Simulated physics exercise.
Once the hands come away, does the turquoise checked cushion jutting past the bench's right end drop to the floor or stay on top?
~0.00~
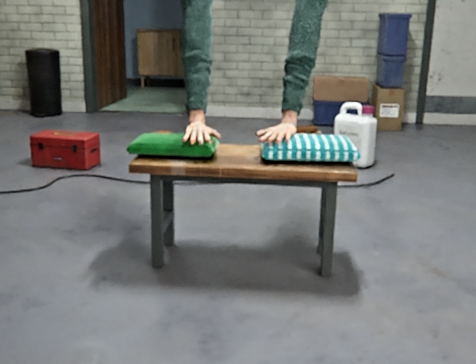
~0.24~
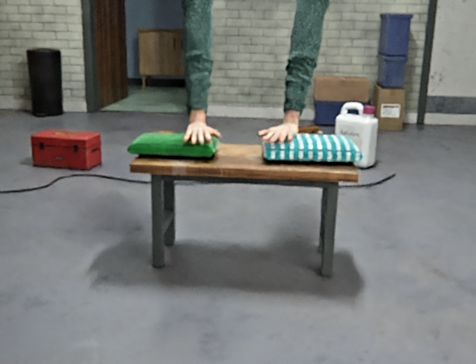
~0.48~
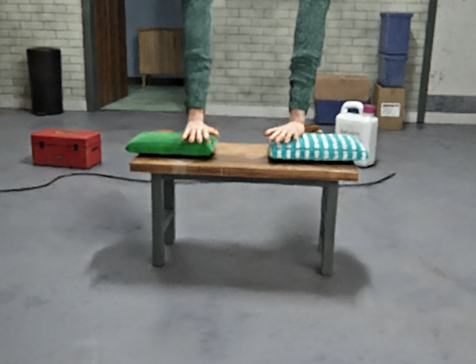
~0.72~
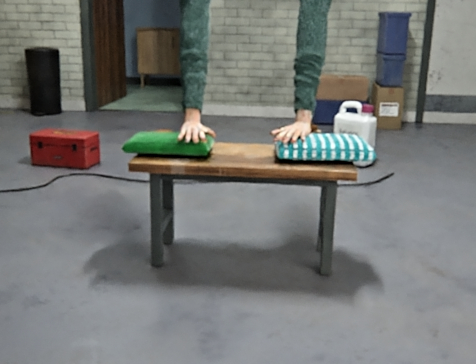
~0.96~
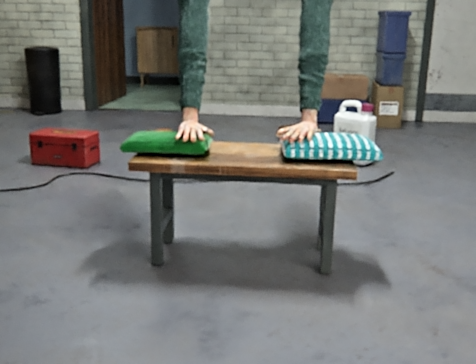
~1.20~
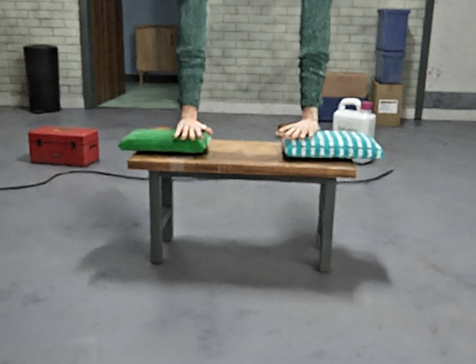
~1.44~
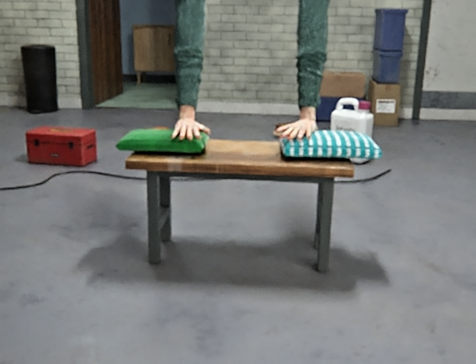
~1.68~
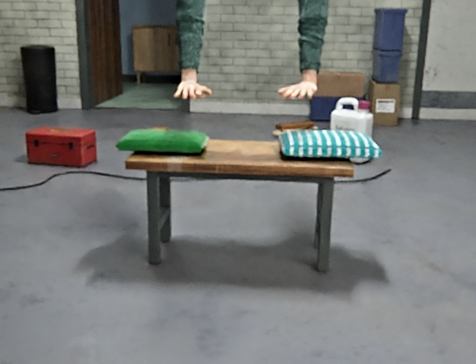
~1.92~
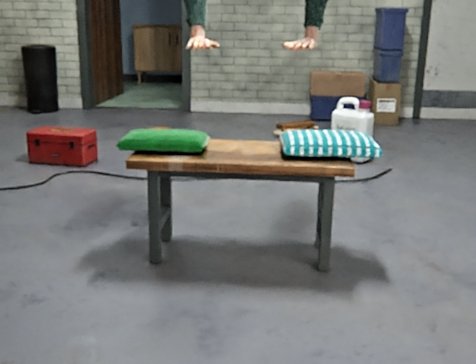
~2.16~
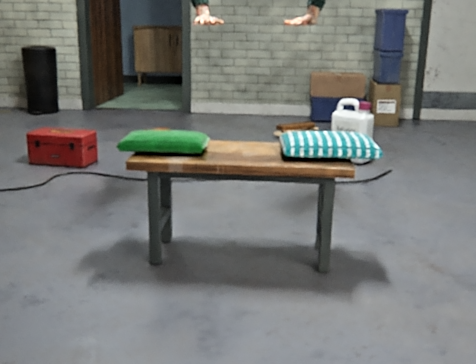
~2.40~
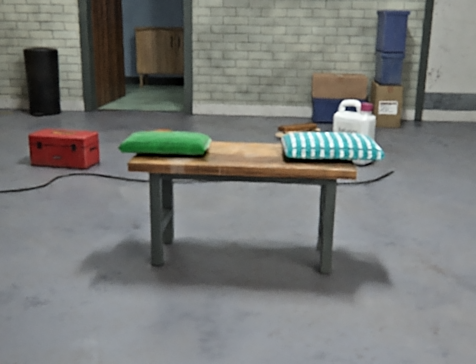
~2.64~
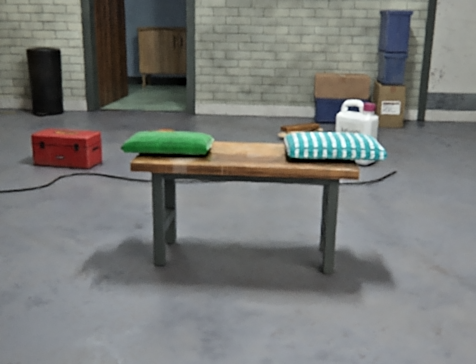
It stays on top of the bench, still jutting past the right end. The green cushion also stays up at the left end.
Two hands pressing on green and turquoise cushions on a wooden bench, easing the turquoise one right, then lifting away, both staying put.
